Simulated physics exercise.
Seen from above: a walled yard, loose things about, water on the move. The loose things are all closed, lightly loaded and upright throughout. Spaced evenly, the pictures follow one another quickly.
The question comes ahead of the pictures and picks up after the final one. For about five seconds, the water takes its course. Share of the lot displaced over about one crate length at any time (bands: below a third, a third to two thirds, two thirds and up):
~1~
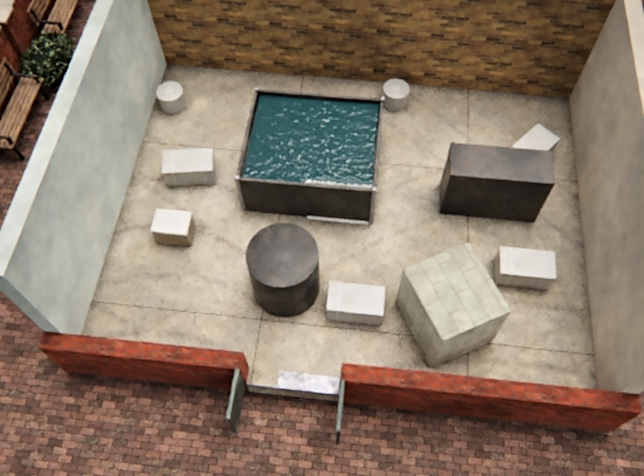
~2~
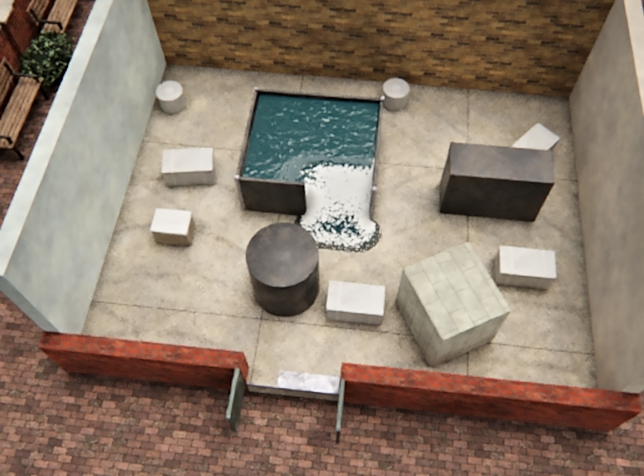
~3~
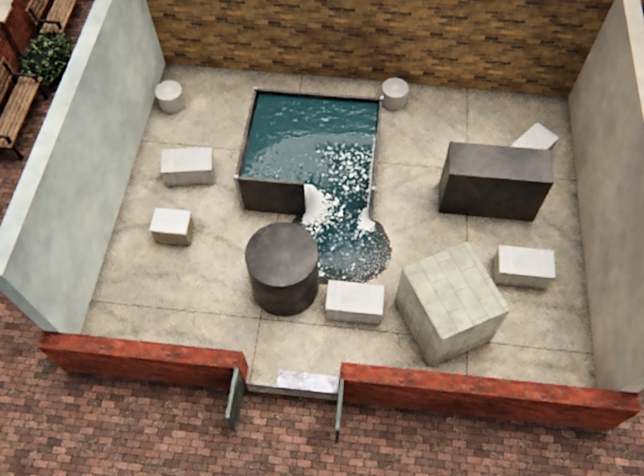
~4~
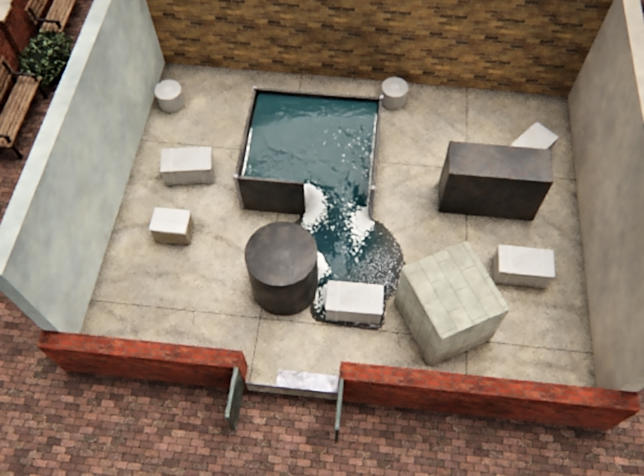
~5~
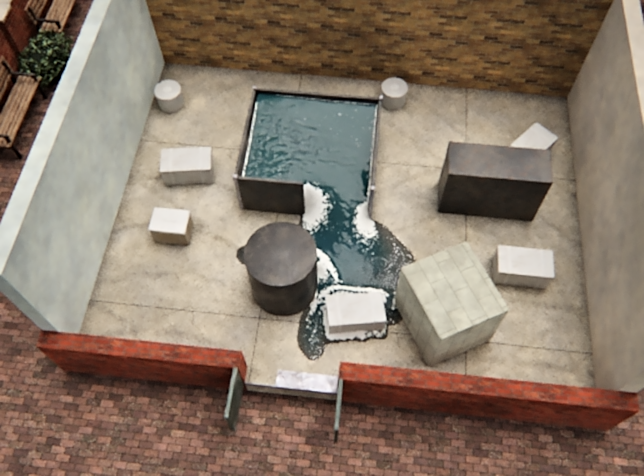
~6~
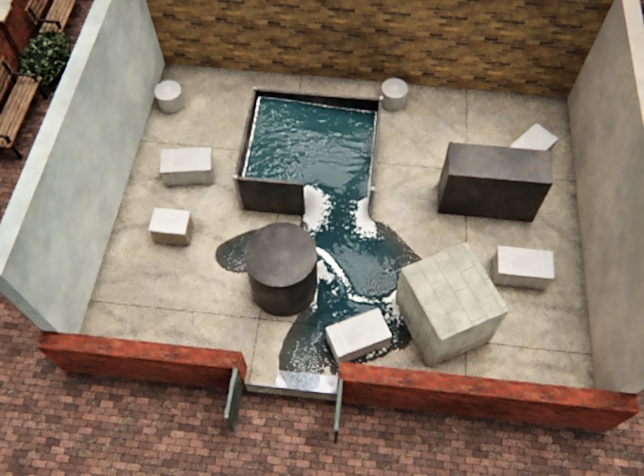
Below a third.
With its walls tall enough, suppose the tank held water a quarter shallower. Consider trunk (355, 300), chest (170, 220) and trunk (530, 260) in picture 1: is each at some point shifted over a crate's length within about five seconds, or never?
Result by item: Covered it; didn't cover it; didn't cover it.
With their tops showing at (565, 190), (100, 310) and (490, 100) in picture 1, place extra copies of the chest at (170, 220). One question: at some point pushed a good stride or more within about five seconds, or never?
Outcome per entry: Knocked aside / stays where it is / stays where it is.
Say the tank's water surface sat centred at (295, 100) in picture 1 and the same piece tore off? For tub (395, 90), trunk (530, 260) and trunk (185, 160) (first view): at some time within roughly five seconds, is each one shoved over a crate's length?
Lab note - in sequence: Less than that; displaced that much; less than that.
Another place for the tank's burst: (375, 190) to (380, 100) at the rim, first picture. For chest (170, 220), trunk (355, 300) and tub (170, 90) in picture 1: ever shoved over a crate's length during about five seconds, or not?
Listed in turn, never travels that far, ends up that far off, never travels that far.
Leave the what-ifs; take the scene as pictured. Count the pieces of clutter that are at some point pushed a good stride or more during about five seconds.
Counting them up gives 1.
A moment on, 1 of 7 are well off their spots; 0 afloat.
Next, 1 of 7 are well off their spots; 1 afloat.
Later, 1 of 7 are well off their spots; 1 afloat.
In the end, 1 of 7 are well off their spots, and 1 have been at some point; 1 afloat.
